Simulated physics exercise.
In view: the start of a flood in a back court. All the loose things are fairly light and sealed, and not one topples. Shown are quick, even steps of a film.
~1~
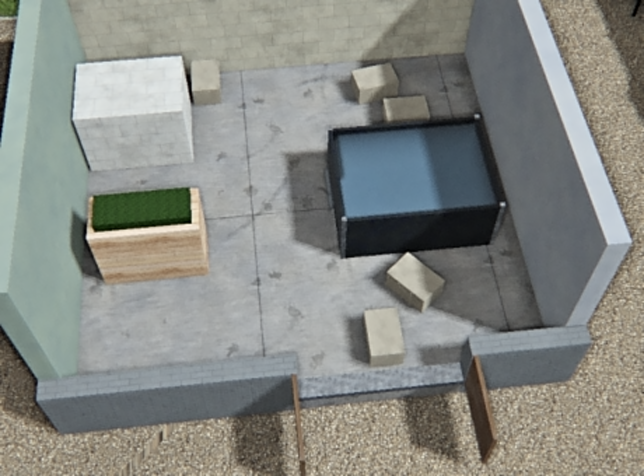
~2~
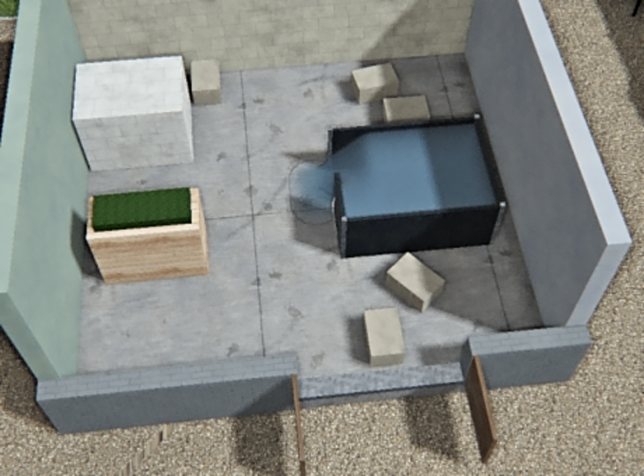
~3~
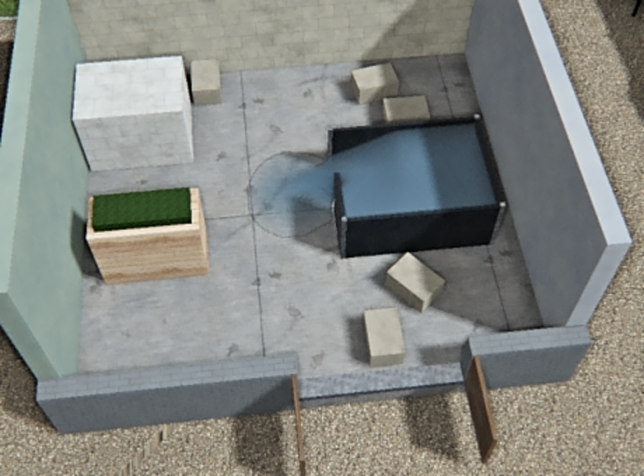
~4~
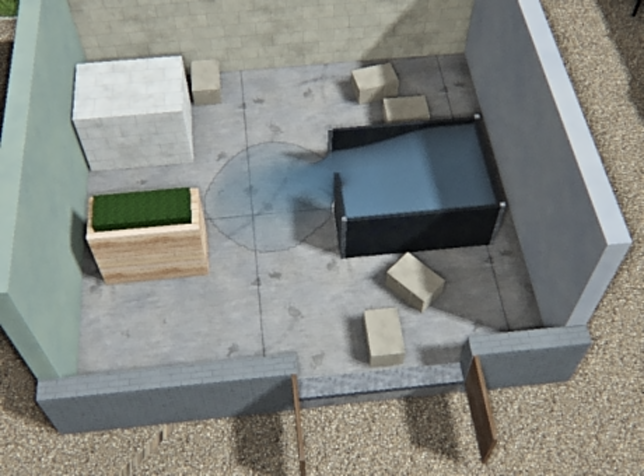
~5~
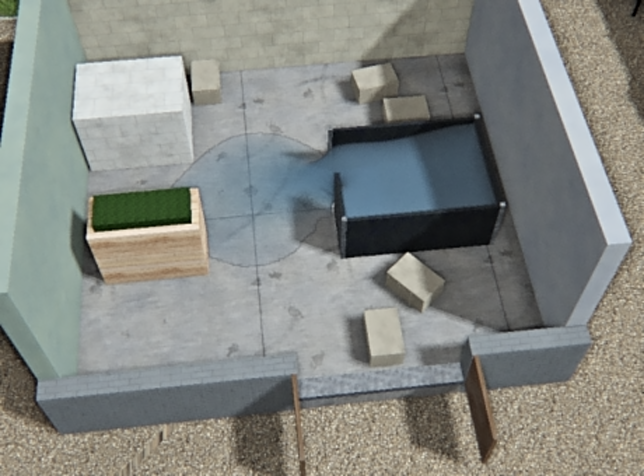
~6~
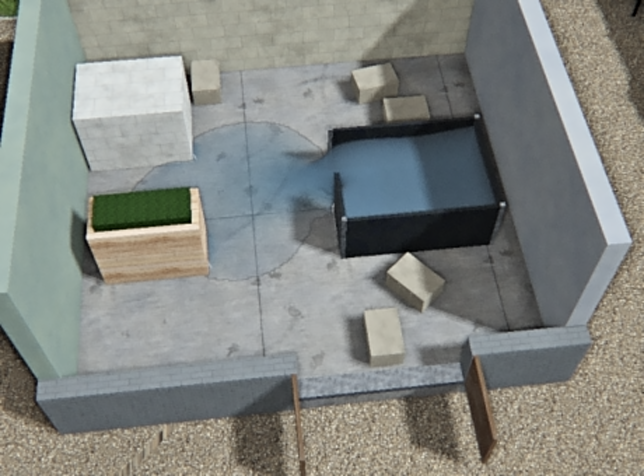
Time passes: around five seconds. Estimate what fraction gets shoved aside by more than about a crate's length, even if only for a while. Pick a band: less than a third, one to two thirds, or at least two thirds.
The fraction is less than a third of them.
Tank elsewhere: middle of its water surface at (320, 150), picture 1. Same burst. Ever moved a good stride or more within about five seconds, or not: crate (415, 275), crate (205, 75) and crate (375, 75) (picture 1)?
In turn: Never so far, shifted that much, pushed that far.
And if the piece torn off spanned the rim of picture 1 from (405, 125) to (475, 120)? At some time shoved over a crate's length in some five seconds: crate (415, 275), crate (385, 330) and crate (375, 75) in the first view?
Results in order: Stayed within it / stayed within it / moved that far.
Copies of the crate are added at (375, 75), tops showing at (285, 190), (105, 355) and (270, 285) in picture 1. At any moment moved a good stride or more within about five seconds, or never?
Sequence: Travels that far, travels that far, doesn't go far.
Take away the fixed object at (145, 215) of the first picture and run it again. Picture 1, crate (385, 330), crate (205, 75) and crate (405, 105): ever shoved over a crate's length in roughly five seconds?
In that order: Moved that far, shifted that much, short of that.
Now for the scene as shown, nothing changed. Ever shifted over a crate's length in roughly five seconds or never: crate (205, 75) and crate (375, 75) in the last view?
Got that far, fell short.
A moment on, 0 of 5 are well off their spots; 0 afloat.
Next, 0 of 5 are well off their spots; 1 afloat.
Later, 1 of 5 are well off their spots; 1 afloat.
In the end, 0 of 5 are well off their spots, and 1 have been at some point; 1 afloat.
